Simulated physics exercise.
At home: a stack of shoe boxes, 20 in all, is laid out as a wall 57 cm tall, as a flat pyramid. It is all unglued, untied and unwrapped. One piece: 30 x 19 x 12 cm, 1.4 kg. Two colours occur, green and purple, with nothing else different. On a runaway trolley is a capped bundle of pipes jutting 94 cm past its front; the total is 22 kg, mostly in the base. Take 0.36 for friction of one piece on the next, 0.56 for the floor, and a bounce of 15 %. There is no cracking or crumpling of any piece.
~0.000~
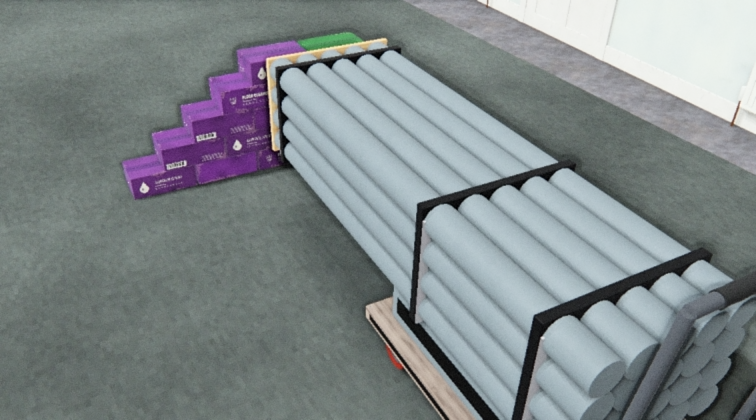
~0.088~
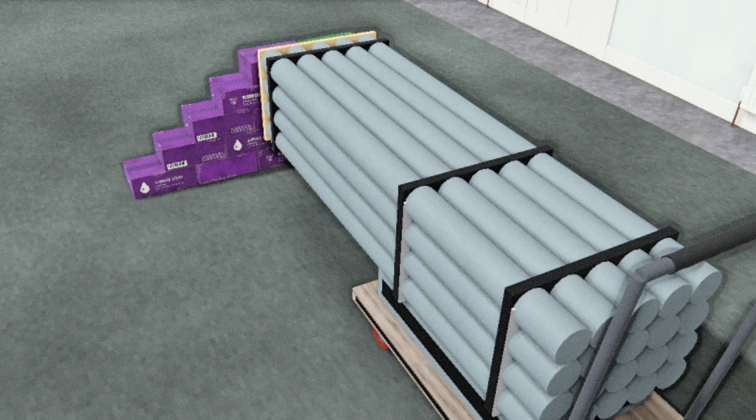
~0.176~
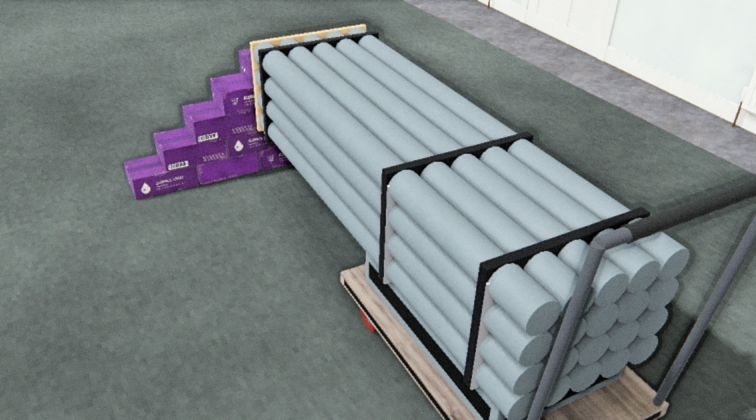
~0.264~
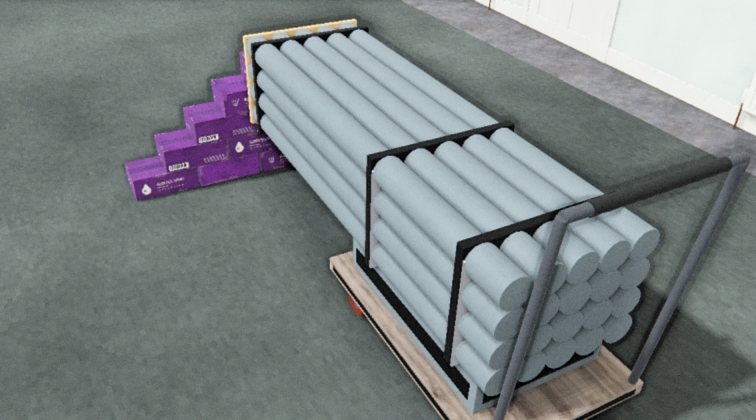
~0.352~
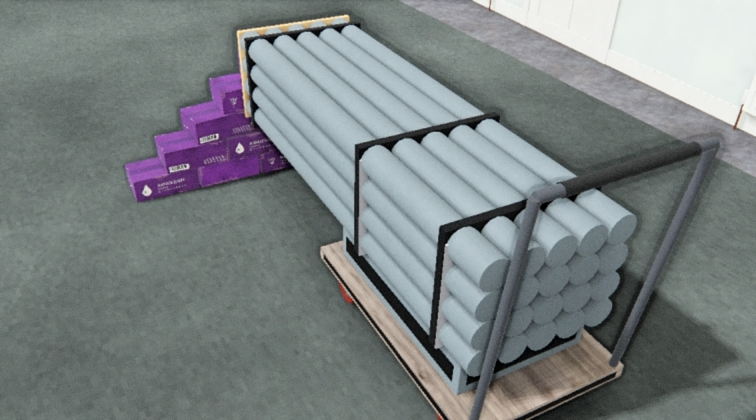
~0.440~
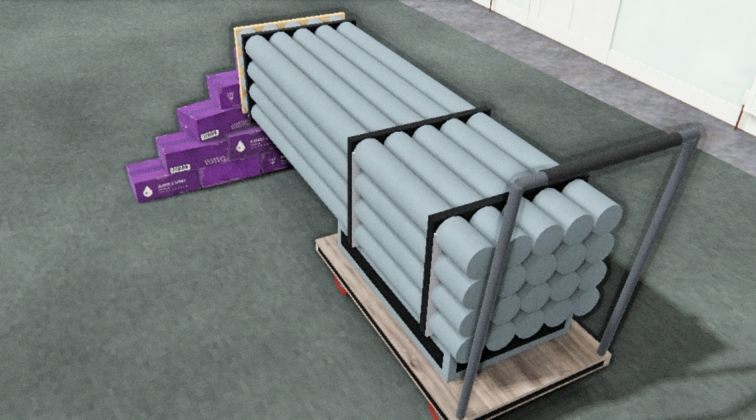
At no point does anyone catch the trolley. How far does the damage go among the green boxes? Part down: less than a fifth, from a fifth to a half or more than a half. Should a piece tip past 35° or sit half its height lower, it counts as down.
Lab note - fraction down at the end: Between one fifth and one half.
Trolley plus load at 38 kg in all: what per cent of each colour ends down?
That would leave green at 30 and purple at 50 per cent.
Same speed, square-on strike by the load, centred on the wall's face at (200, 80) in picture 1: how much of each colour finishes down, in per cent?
The green ones would be 10 per cent down and the purple ones 60 per cent.
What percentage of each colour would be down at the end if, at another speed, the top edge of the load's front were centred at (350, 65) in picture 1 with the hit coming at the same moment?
You'd end up with green at 30 per cent down and purple at 50 per cent.
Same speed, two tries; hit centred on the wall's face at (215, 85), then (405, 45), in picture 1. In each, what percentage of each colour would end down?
For green it's 10 then 70 per cent, for purple 50 then 20 per cent.
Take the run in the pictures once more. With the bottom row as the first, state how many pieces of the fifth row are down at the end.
It's 2 in that row.
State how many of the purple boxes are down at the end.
Purple count down: 6.
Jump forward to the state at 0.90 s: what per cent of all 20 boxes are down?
At that instant, 40 percent.
After 0.64 s, load 19 cm past the wall's line, still rolling; none of the 9 green boxes down (0 of 20 in all colours); top green box leaning 31°, 54 mm lower; top purple box leaning 31°, 49 mm lower.
After 0.90 s, load 30 cm past the wall's line, still rolling; 3 of the 9 green boxes down (8 of 20 in all colours); top green box on its side; top purple box on its side.
At rest (1.7 s), load 56 cm past the wall's line, still rolling; 3 of the 9 green boxes down (9 of 20 in all colours); top green box upside down; top purple box upside down. That is 33 per cent. As the last picture would show them, middles, top green box near (288, 84), top purple box near (236, 89).
